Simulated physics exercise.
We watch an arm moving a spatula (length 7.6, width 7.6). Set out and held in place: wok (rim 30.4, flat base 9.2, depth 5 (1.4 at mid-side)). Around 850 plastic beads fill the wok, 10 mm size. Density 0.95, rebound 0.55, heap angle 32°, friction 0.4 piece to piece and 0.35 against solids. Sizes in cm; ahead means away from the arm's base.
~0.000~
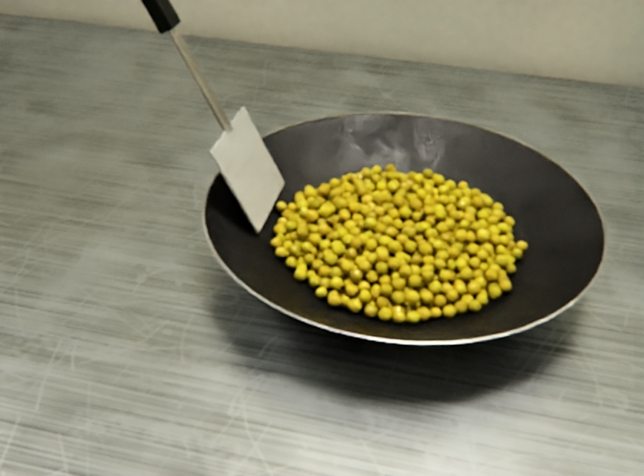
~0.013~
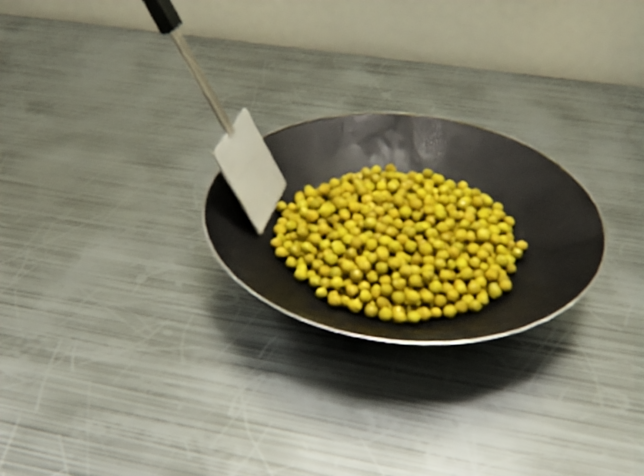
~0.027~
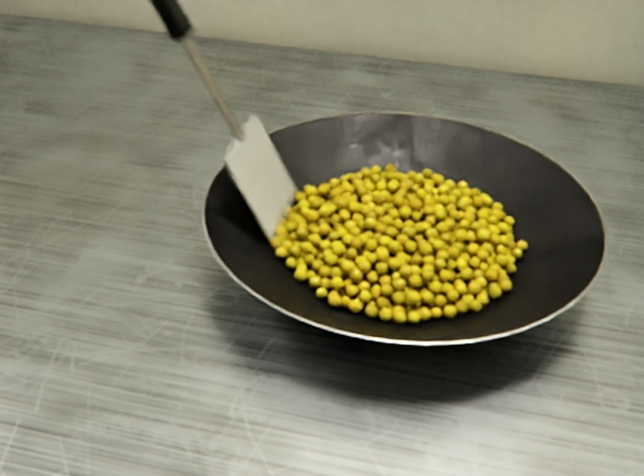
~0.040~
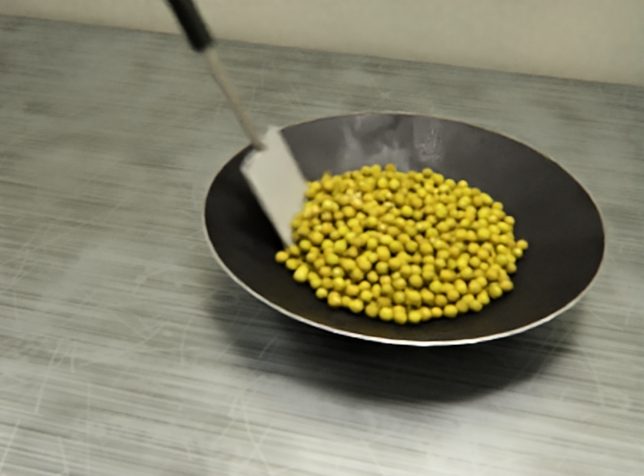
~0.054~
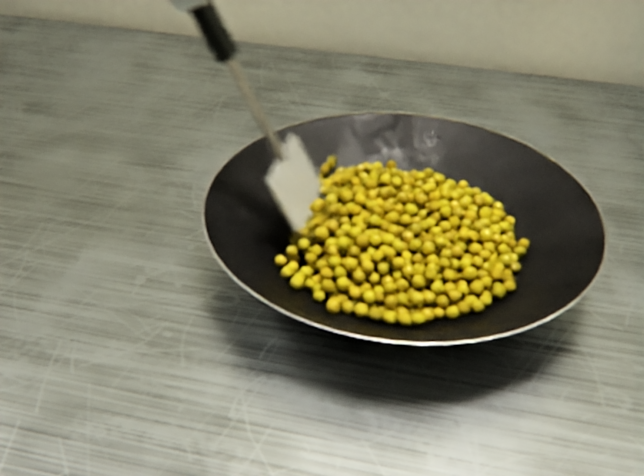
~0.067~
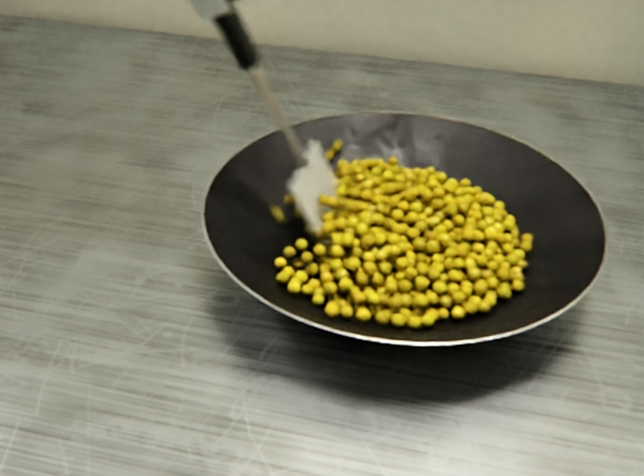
Spatula moving rightward into a heap of yellow-green beads in a dark wok, pushing and scattering some along the near-left edge.
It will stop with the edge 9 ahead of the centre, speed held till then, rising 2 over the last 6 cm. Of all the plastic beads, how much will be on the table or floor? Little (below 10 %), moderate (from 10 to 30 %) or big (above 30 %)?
Answer: Big; above 30 % of the plastic beads finish on the table or floor.
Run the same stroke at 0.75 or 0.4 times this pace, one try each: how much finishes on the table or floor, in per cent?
About 30 and 5 per cent.
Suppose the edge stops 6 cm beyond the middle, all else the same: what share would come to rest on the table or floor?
In that case some 25 per cent.
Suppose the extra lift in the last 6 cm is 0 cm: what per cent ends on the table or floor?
About 40 per cent.
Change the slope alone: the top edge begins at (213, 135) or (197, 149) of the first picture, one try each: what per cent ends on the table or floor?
About 35 and 35 per cent.
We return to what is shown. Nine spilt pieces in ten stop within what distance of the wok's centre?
Some 85 cm.
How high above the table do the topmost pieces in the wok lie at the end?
Some 4.5 cm.
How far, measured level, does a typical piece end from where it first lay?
Roughly 6 cm.
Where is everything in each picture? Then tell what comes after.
Spatula top edge at (227, 128), sloping 63°; upper third of the load around (398, 226), from x 275 to 520, top at y 170; 846 in the wok, in the first picture.
Spatula top edge at (229, 129), sloping 63°; upper third of the load around (399, 226), from x 275 to 520, top at y 170, in the second picture.
Spatula top edge at (240, 136), sloping 63°; upper third of the load around (397, 226), from x 275 to 520, top at y 170, in the third picture.
Spatula top edge at (260, 147), sloping 63°; upper third of the load around (395, 224), from x 280 to 520, top at y 170, in the fourth picture.
Spatula top edge at (281, 156), sloping 63°; upper third of the load around (391, 222), from x 280 to 525, top at y 160, in the fifth picture.
Spatula top edge at (303, 163), sloping 63°; upper third of the load around (394, 220), from x 280 to 525, top at y 145; 846 in the wok, in the sixth picture.
By 0.10 s, sloping 63°, highest piece 9 above the table; 846 in the wok.
By 0.13 s, sloping 63°, highest piece 12 above the table; 844 in the wok, 2 on the blade or in flight.
By 0.35 s, sloping 63°, highest piece 14 above the table; 521 in the wok, 182 on the table or floor, 143 on the blade or in flight.
By 1.40 s, sloping 63°, highest piece 4 above the table; 521 in the wok, 325 on the table or floor.
Final count, 521 in the wok, 325 on the table or floor. That is 38 % on the table or floor.
